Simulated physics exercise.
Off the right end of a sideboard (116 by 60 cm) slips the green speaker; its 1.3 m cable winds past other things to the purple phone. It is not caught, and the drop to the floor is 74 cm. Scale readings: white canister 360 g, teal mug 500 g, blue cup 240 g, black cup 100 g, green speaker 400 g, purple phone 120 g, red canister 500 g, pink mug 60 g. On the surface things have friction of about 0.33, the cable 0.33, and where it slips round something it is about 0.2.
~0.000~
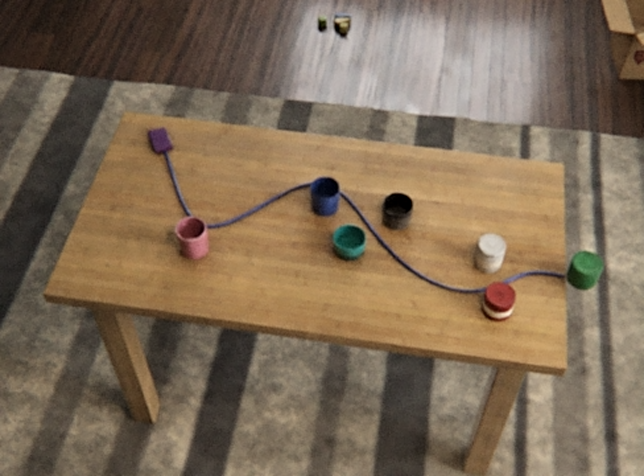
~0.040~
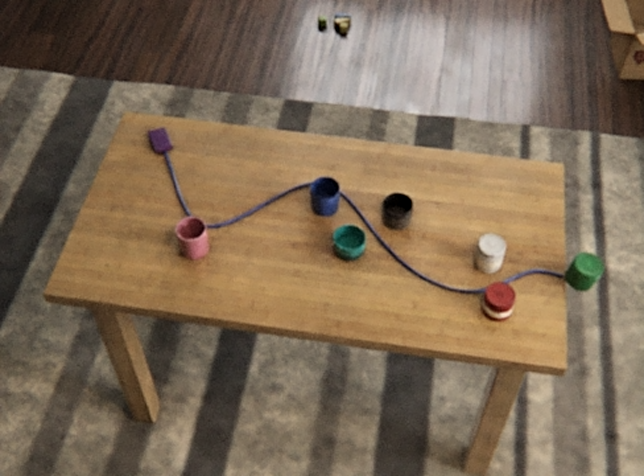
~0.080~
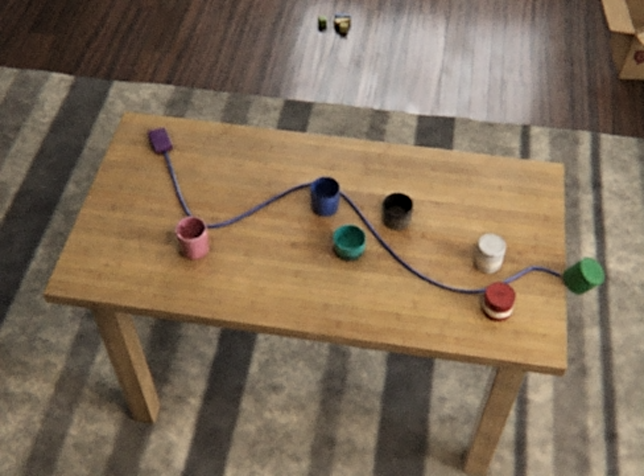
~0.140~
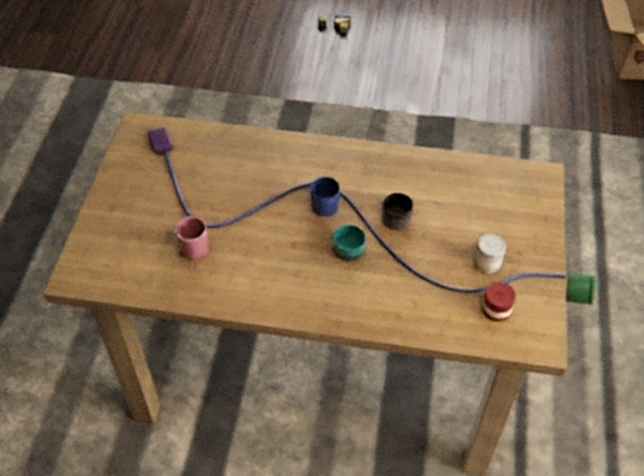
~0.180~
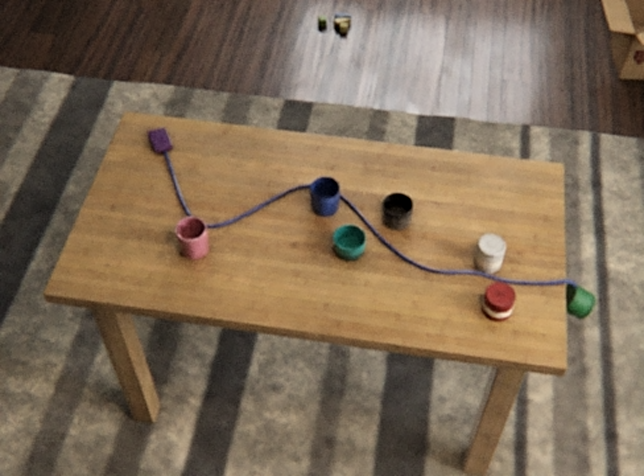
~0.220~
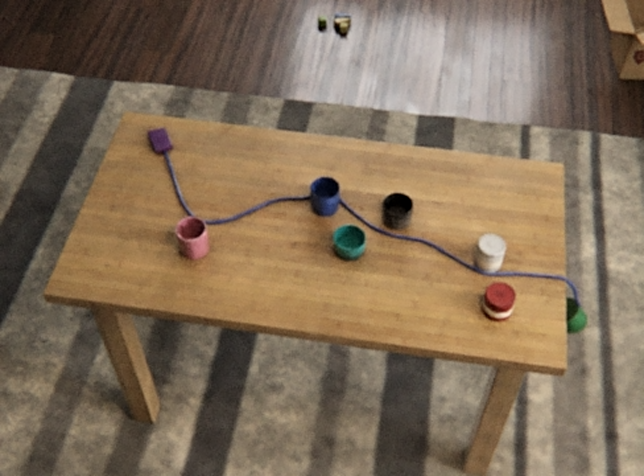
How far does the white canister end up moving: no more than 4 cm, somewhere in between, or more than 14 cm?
Distance covered: Slight.
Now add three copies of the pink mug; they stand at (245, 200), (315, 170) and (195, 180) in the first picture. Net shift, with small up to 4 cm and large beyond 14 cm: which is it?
In that order we get a big shift, a slight shift and a big shift.
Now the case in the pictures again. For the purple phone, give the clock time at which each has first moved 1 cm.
Purple phone: 0.34 s.
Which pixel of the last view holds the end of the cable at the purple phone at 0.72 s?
Approximate position: (395, 205).
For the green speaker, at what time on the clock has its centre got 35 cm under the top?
It happens at 0.34 seconds on the clock.
After 0.5 s, the cable's tail end at (261, 162); purple phone 23 cm off its start, green speaker over the edge, black cup 1 cm off its start.
After 0.7 s, the cable's tail end at (395, 205); purple phone 60 cm off its start, green speaker over the edge, black cup 2 cm off its start.
After 1.0 s, the cable's tail end at (398, 205); purple phone 66 cm off its start at (409, 193), black cup 15 cm off its start at (457, 230), green speaker over the edge.
After 1.2 s, the cable's tail end at (398, 205); purple phone 66 cm off its start, black cup 16 cm off its start, green speaker over the edge.
After 2.4 s, the cable's tail end at (398, 205); white canister 1 cm off its start at (494, 242), purple phone 66 cm off its start at (409, 193), black cup 16 cm off its start at (459, 230), green speaker over the edge.
